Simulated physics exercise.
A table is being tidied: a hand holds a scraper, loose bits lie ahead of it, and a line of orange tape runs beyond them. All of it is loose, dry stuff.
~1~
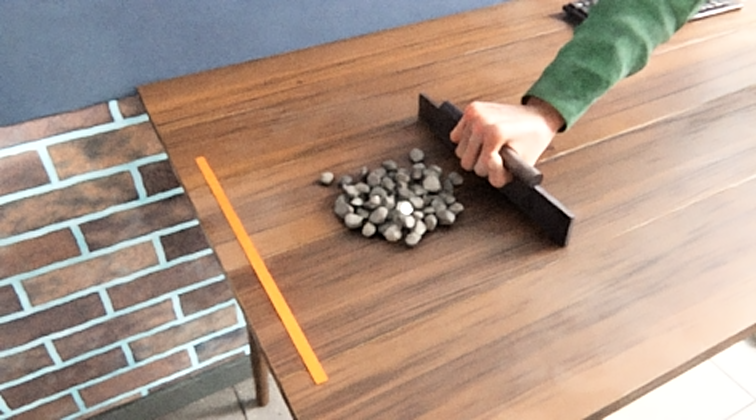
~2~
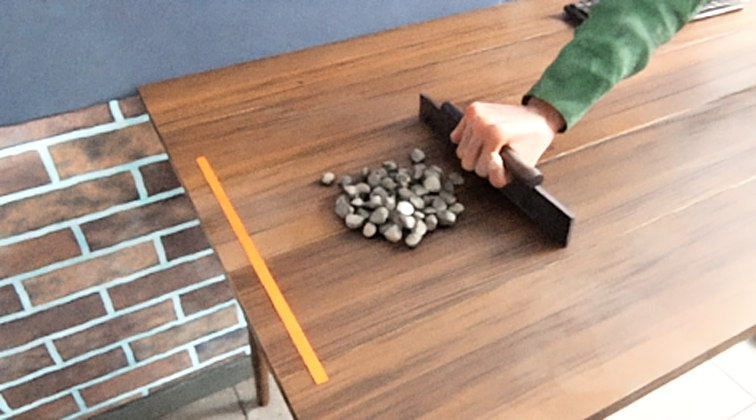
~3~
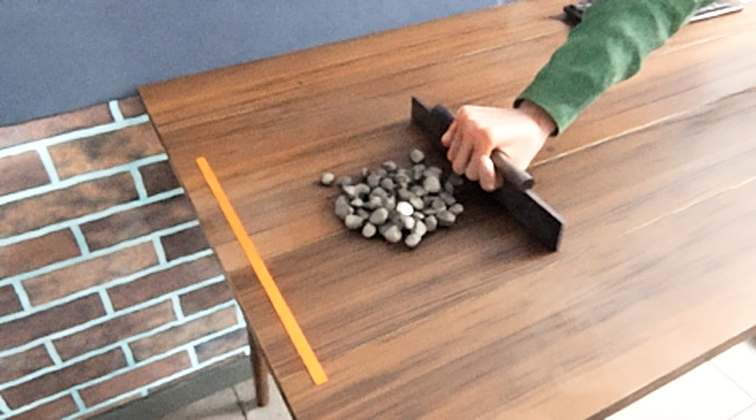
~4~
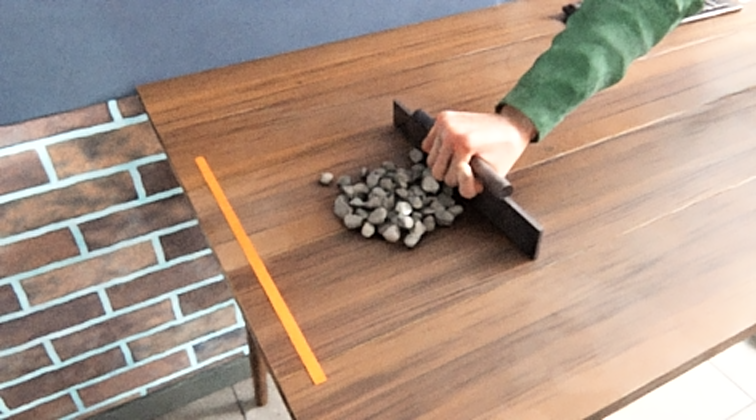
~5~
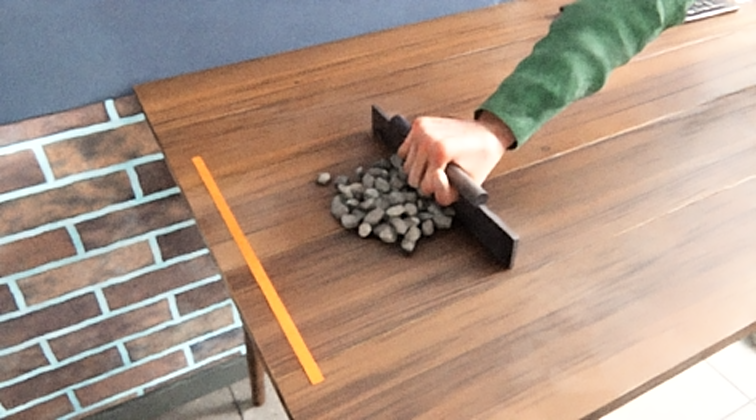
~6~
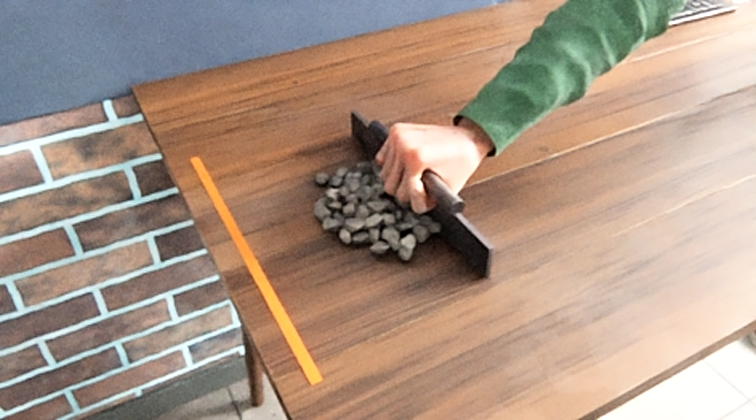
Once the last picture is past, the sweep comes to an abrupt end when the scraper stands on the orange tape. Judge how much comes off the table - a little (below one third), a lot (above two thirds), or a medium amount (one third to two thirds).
A lot, above two thirds.
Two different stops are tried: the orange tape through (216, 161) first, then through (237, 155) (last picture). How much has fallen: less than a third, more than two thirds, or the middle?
Try 1 - the middle third; try 2 - less than a third.
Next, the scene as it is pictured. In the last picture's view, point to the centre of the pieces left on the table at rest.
The centre ends up roughly at (234, 263).
Shortly afterwards, scraper still moving, near (325, 197); heap all on the table, its front near (243, 255).
Next, scraper stopped at the orange tape; heap near two thirds over the edge.
Some moments later, scraper stopped at the orange tape; heap the bulk over the edge.
In the end, scraper stopped at the orange tape; heap the bulk over the edge.
